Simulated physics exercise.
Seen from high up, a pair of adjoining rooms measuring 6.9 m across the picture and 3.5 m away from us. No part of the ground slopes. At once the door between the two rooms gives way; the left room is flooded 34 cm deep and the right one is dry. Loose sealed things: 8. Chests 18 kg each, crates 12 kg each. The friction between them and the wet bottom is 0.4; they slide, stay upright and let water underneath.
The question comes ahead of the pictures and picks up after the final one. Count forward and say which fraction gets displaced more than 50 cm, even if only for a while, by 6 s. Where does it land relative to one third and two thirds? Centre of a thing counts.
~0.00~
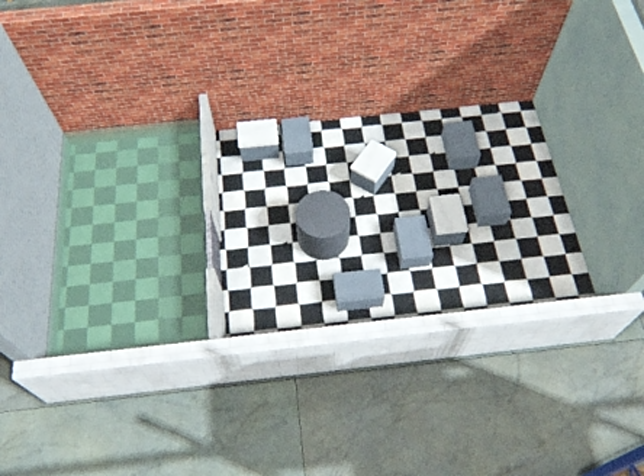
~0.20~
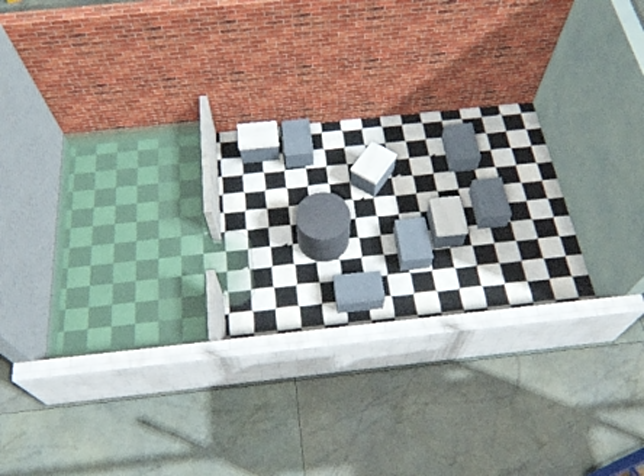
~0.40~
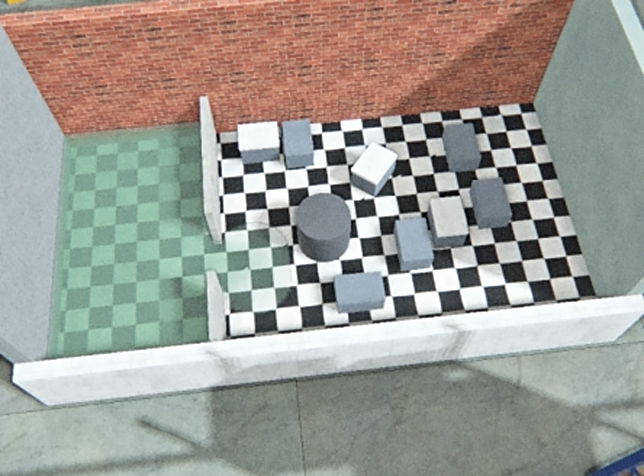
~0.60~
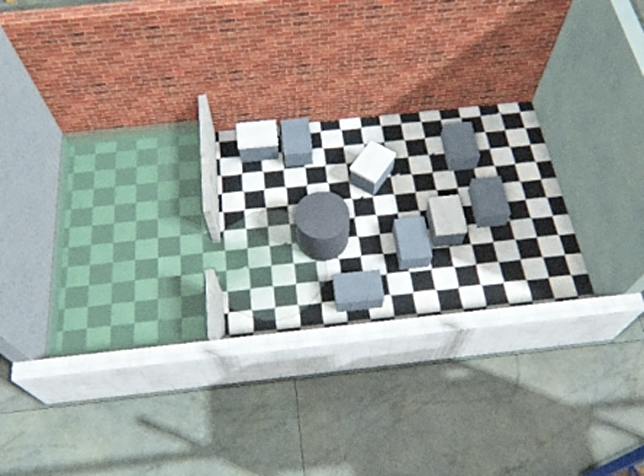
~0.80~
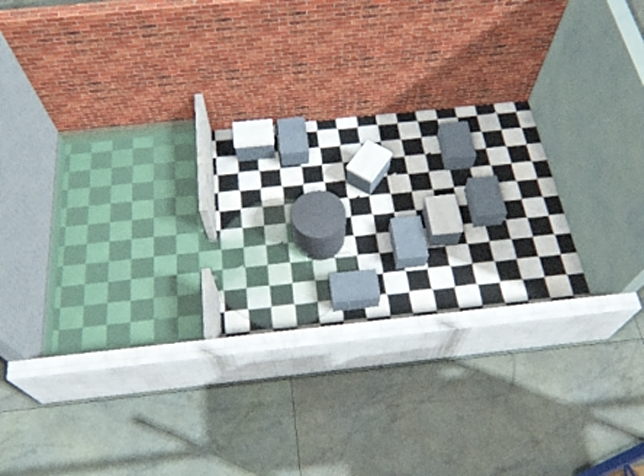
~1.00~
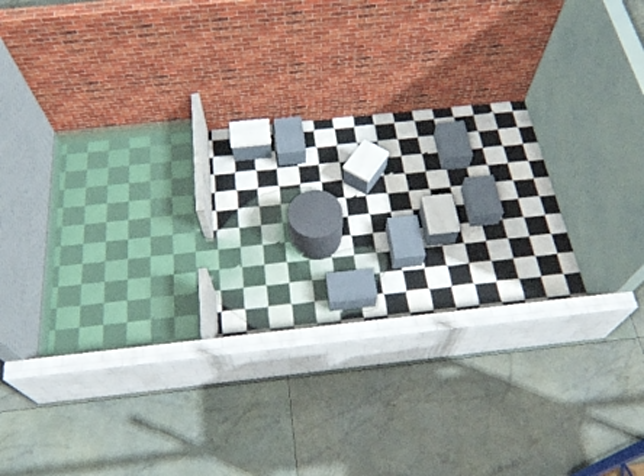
It lands below one third.
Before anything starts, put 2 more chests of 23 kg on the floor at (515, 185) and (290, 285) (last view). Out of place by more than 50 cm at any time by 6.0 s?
One by one: A smaller shift, a bigger shift.
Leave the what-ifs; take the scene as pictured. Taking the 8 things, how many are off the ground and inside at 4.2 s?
At that time the total is 2.
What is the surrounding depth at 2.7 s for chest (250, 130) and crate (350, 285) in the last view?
Some 4 cm at the first, some 7 cm at the second.
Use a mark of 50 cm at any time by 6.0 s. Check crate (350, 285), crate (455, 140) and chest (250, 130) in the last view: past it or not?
In that order: More, under, short of it.
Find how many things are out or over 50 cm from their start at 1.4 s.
I make it 0 by then.
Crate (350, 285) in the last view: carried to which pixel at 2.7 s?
Estimated pixel: Around (485, 298).
After 1.4 s 0 of 8 are over 50 cm from their spots; 0 afloat.
After 2.7 s 1 of 8 are over 50 cm from their spots; 1 afloat.
After 4.2 s 1 of 8 are over 50 cm from their spots; 2 afloat.
After 6.0 s 1 of 8 are over 50 cm from their spots, and 1 have been at some point; 2 afloat.
